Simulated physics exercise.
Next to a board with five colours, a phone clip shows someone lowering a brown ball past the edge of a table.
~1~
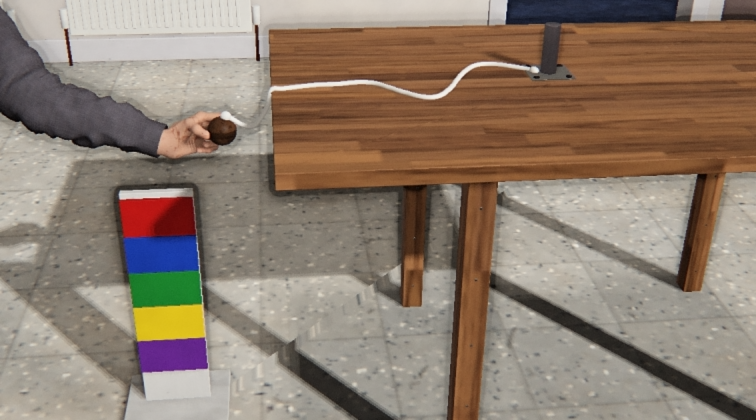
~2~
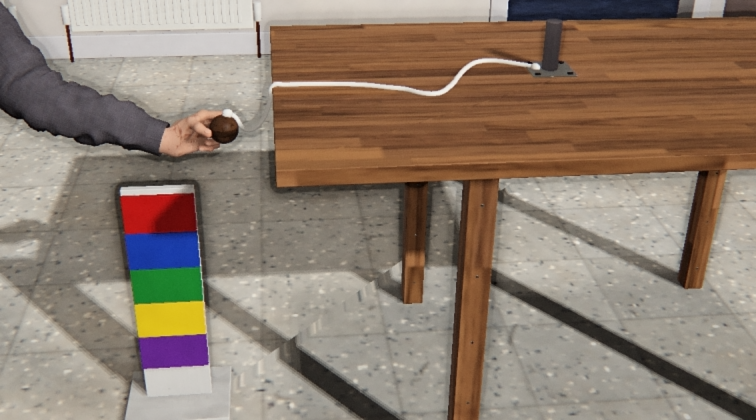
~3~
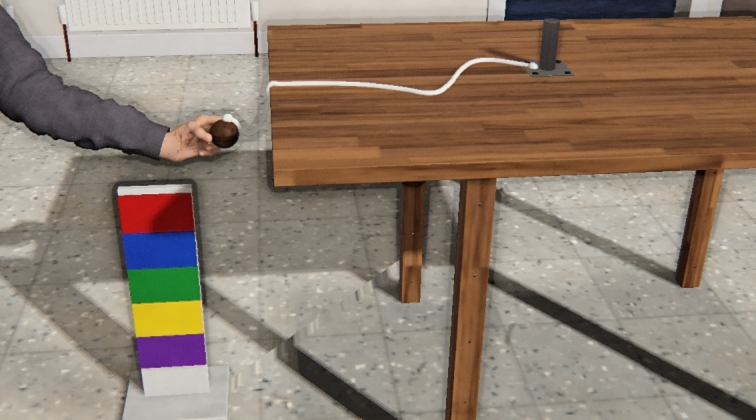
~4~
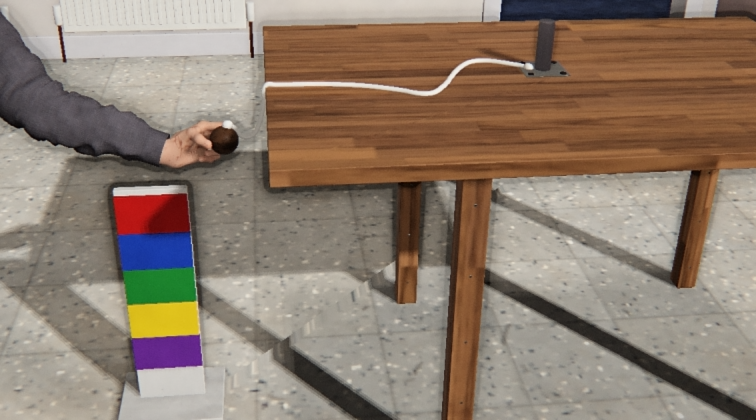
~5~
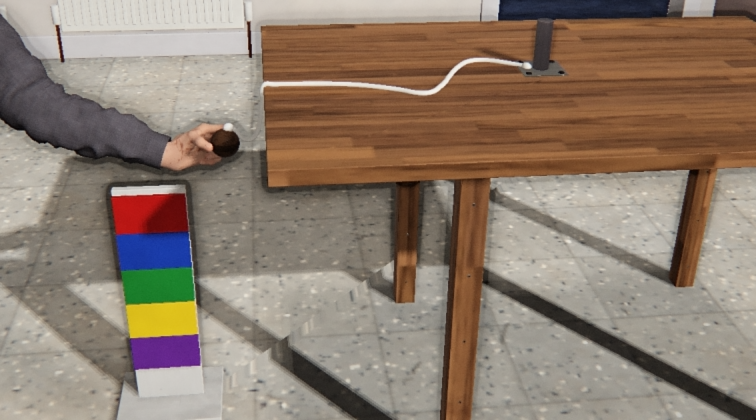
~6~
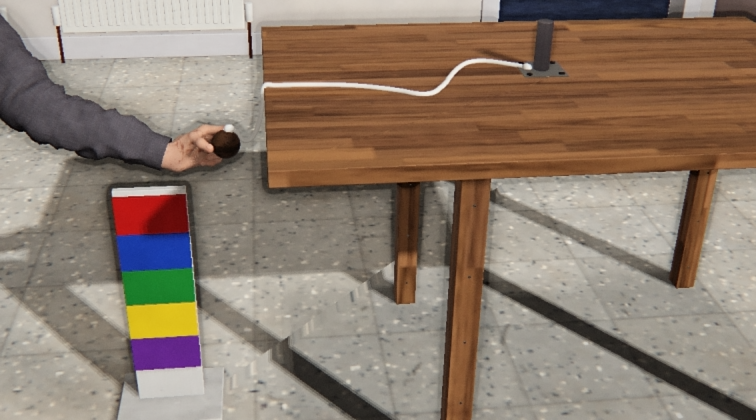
Hand holding a small brown ball beside a wooden table with a white cord, lowering it slightly above a colour-striped block.
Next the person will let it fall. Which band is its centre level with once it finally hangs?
Blue.
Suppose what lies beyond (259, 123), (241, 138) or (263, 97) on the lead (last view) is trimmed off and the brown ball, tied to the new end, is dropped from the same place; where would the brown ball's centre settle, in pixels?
Respectively (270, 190), (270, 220) and (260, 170).
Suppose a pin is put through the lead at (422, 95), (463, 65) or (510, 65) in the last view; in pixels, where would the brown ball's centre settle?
Those spots come out as (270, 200), (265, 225) and (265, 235).
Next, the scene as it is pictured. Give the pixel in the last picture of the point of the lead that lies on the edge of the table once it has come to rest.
That spot lies near (327, 85).
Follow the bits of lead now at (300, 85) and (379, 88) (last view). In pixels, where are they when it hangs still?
(264, 117) for the first, (315, 84) for the second.
Soon after, ball near (292, 238); level with blue.
After that, ball near (254, 238); level with blue.
In the end, ball near (266, 239); level with blue. At blue.
